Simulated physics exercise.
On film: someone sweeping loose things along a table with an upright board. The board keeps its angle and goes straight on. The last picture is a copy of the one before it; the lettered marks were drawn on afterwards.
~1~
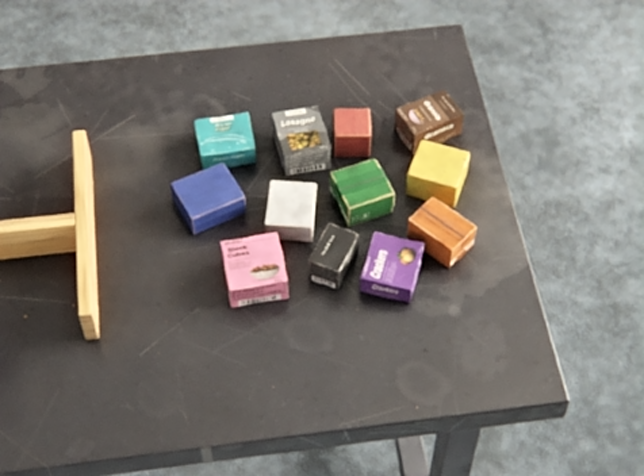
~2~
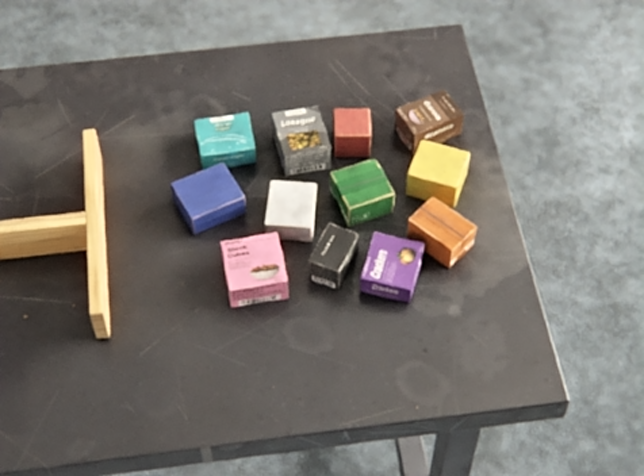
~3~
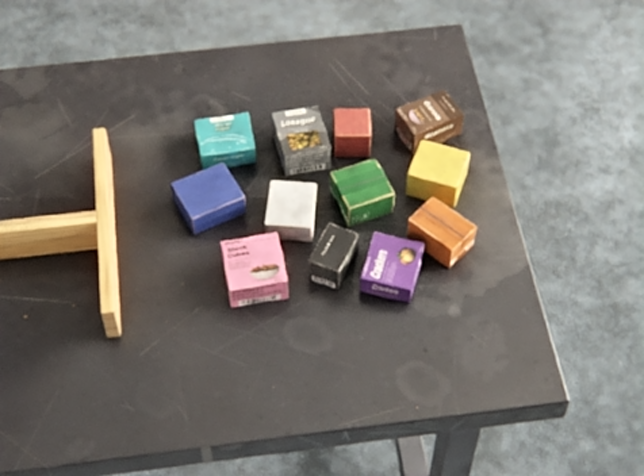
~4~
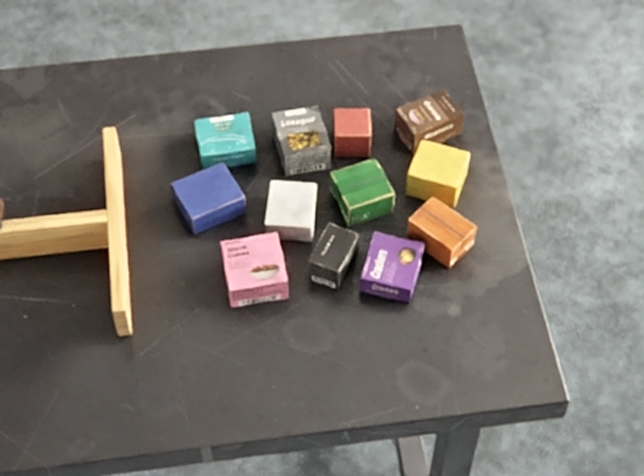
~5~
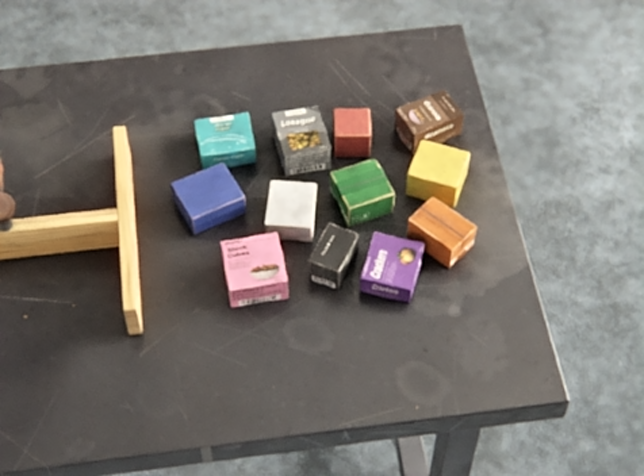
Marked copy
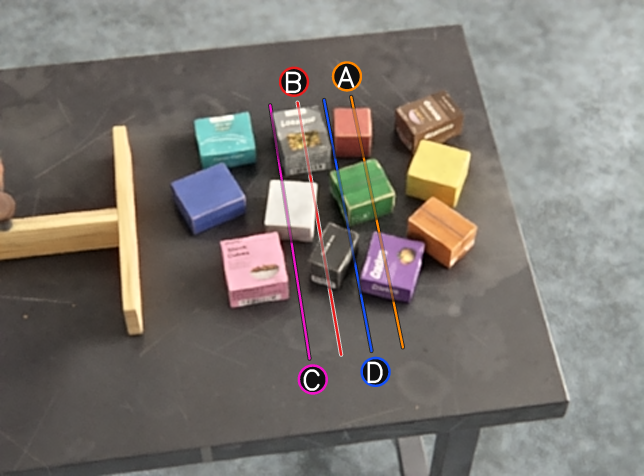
The video shows a wooden board with a handle sliding slowly a short way right across a dark table toward a cluster of colourful small boxes and blocks, which stay still, as part of a hand appears at the left edge.
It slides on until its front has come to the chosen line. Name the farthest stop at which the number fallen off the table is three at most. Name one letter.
No farther than A.
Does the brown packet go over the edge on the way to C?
No.
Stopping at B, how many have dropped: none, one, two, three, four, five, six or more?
In all, none.
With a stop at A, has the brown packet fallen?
Yes.
On the marked copy, A at (375, 213); B at (318, 220); C at (288, 223); D at (346, 216).
Taking A. A third of the way, board (215, 203); turquoise box (242, 141); white block (306, 209).
Two thirds of the way, board (306, 193); yellow block (484, 160); brown packet (469, 124).
When it is over, board (371, 186); orange box over the edge; yellow block over the edge; three fallen.
As for the rest, B is within the limit but short; C is within the limit but short; D is within the limit but short.
